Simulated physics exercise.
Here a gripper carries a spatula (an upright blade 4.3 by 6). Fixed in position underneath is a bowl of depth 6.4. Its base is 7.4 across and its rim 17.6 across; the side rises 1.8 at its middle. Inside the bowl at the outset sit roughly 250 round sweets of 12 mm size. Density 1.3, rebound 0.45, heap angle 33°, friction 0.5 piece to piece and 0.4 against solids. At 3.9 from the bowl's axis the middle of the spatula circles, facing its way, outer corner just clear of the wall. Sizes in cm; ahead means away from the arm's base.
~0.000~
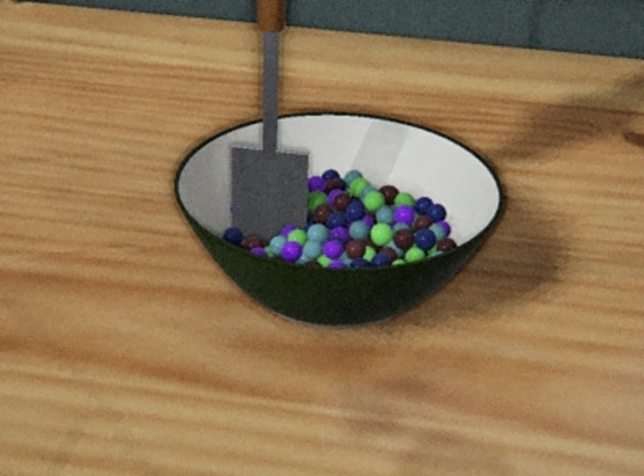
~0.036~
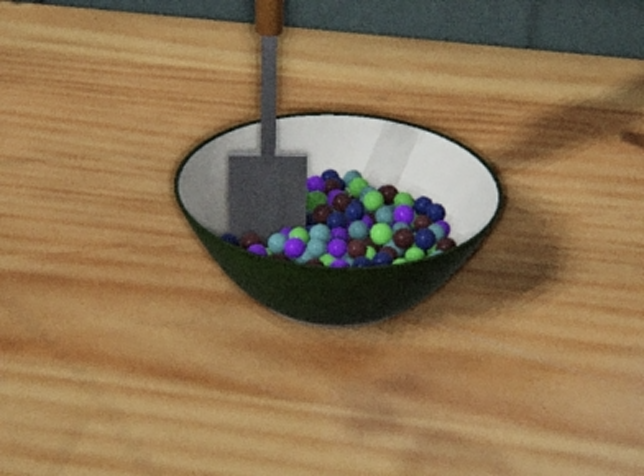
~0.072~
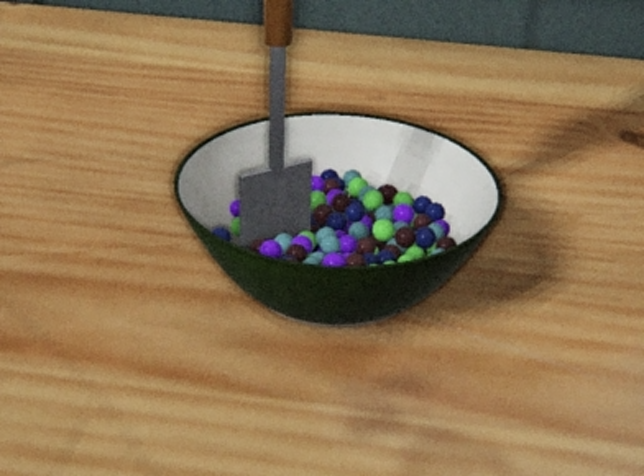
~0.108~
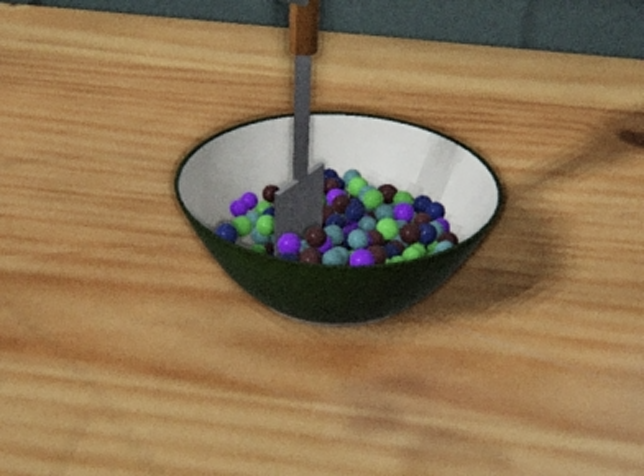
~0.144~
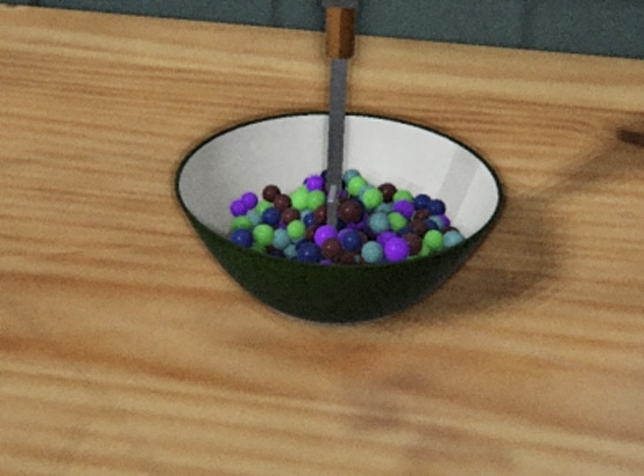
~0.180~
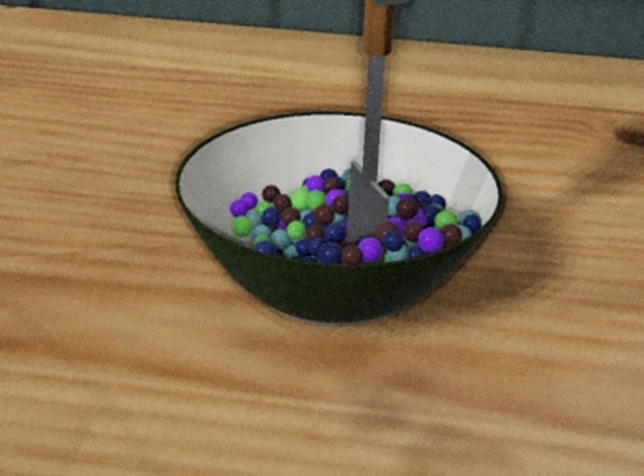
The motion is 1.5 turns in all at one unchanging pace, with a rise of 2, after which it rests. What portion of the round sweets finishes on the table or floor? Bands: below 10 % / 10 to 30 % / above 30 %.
Between 10 and 30 %.
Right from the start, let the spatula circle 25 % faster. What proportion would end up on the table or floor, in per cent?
I'd expect about 20 %.
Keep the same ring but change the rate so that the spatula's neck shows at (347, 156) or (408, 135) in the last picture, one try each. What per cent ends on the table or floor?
Roughly 10 and 25 percent, in that order.
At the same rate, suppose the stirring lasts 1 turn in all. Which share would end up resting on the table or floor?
It would be around 10 per cent.
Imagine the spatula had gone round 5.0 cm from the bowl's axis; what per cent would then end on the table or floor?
In that case roughly 5 per cent.
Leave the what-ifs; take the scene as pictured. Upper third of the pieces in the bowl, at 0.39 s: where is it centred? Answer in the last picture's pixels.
Around pixel (302, 161).
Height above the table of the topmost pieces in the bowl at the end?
Around 5.5 cm above the table.
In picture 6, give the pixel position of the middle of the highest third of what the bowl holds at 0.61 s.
In the last picture it sits around (294, 259).
After 0.39 s, 283° round, highest piece 9 above the table; 229 in the bowl, 11 on the table or floor, 8 in flight or on the tool.
After 0.61 s, 84° round, highest piece 8 above the table; 214 in the bowl, 25 on the table or floor, 9 in flight or on the tool.
After 0.91 s, 180° round, highest piece 5 above the table; 212 in the bowl, 36 on the table or floor.
After 1.61 s, 180° round, highest piece 5 above the table; 212 in the bowl, 36 on the table or floor.
In the end, 212 in the bowl, 36 on the table or floor. That is 15 % on the table or floor.
